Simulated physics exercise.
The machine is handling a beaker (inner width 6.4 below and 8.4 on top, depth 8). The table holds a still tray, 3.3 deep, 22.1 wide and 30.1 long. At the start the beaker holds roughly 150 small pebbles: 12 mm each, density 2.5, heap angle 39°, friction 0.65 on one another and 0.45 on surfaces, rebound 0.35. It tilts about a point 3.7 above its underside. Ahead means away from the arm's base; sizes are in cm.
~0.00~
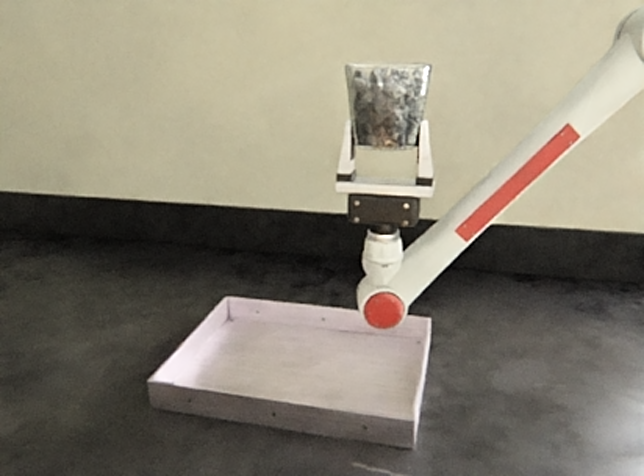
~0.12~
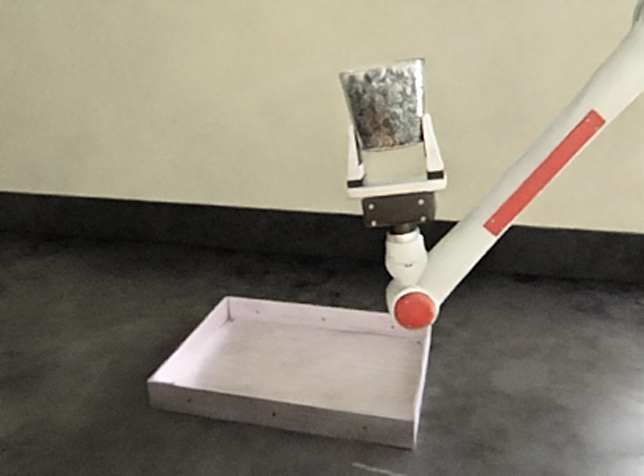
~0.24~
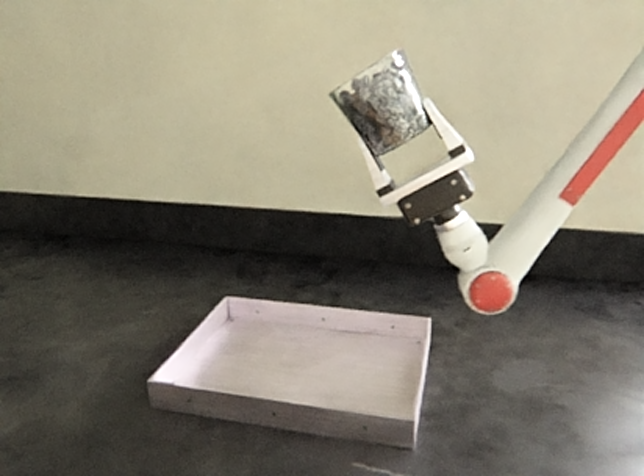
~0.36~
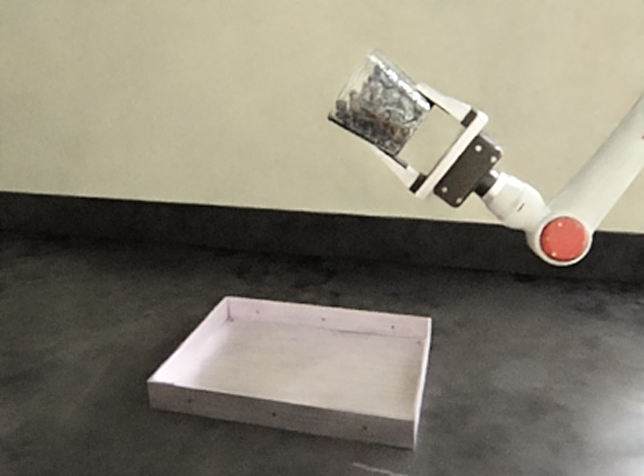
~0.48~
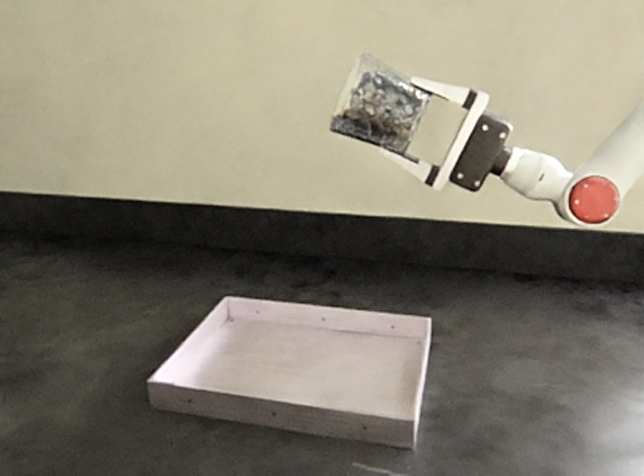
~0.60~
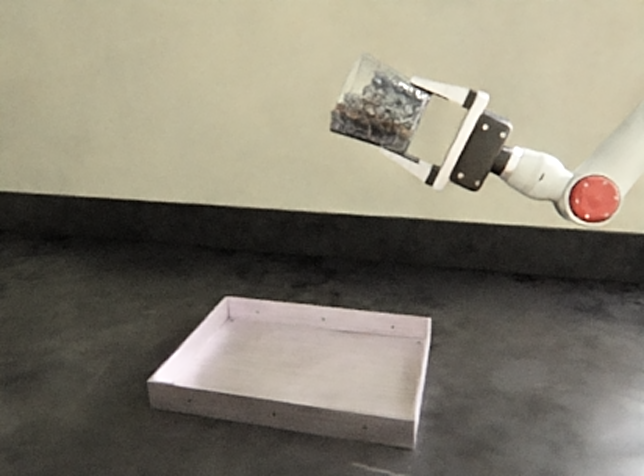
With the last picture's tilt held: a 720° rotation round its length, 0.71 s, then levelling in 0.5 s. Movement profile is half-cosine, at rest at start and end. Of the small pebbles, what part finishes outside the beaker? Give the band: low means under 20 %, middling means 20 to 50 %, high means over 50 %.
Band: Low.
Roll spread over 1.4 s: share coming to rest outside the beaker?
About 10 %.
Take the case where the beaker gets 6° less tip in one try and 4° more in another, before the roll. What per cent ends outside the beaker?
0 % and 5 %.
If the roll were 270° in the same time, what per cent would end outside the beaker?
Around 5 %.
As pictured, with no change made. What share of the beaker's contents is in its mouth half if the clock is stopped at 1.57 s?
Mouth-half share: Approx. 50 in a hundred.
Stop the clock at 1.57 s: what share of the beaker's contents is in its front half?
About 55 percent, I'd say.
After 1.08 s, tipped 68°, highest piece 40 above the table; 149 in the beaker, 3 in the tray, 2 in flight or on a rim.
After 1.57 s, tipped 32°, highest piece 37 above the table; 147 in the beaker, 4 in the tray, 2 on the table or floor, 1 in flight or on a rim.
After 2.01 s, upright, highest piece 38 above the table; 147 in the beaker, 4 in the tray, 3 on the table or floor.
After 2.71 s, upright, highest piece 38 above the table; 147 in the beaker, 4 in the tray, 3 on the table or floor.
At rest, 147 in the beaker, 4 in the tray, 3 on the table or floor. That is 5 % outside the beaker.
